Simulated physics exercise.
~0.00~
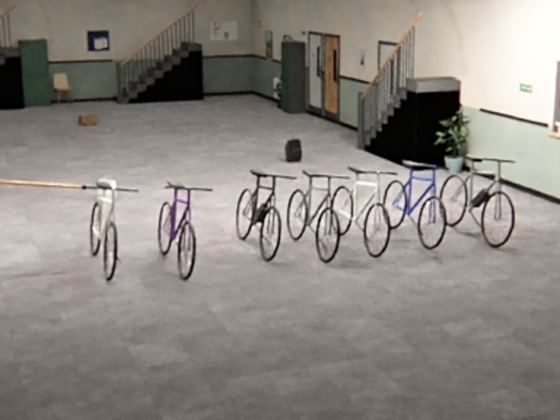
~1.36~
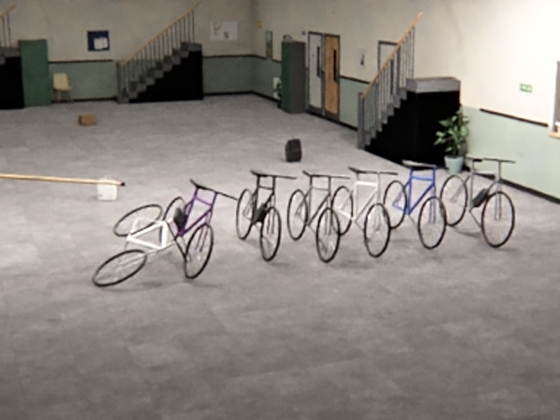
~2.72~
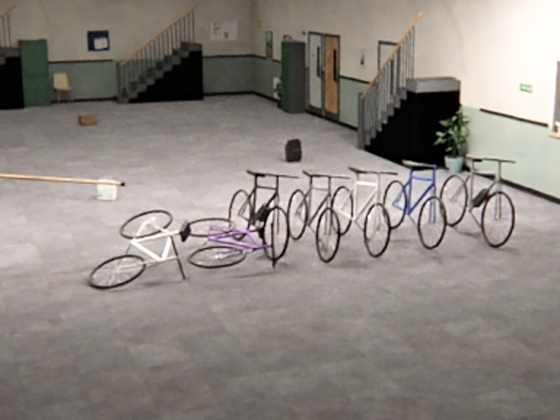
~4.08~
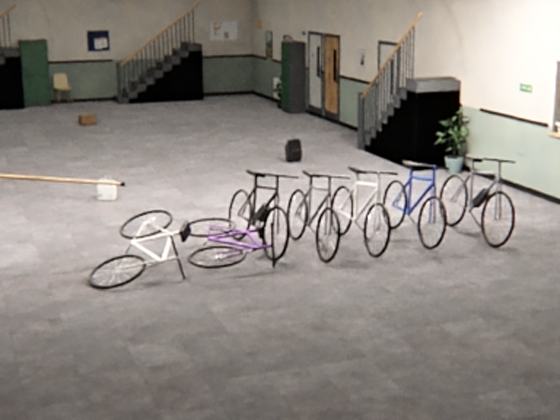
In this clip, a pole at the left nudges right as the white bicycle at the near end of a row topples towards the purple one, which also falls flat, while the blue bicycle and the four others stay standing to the end.
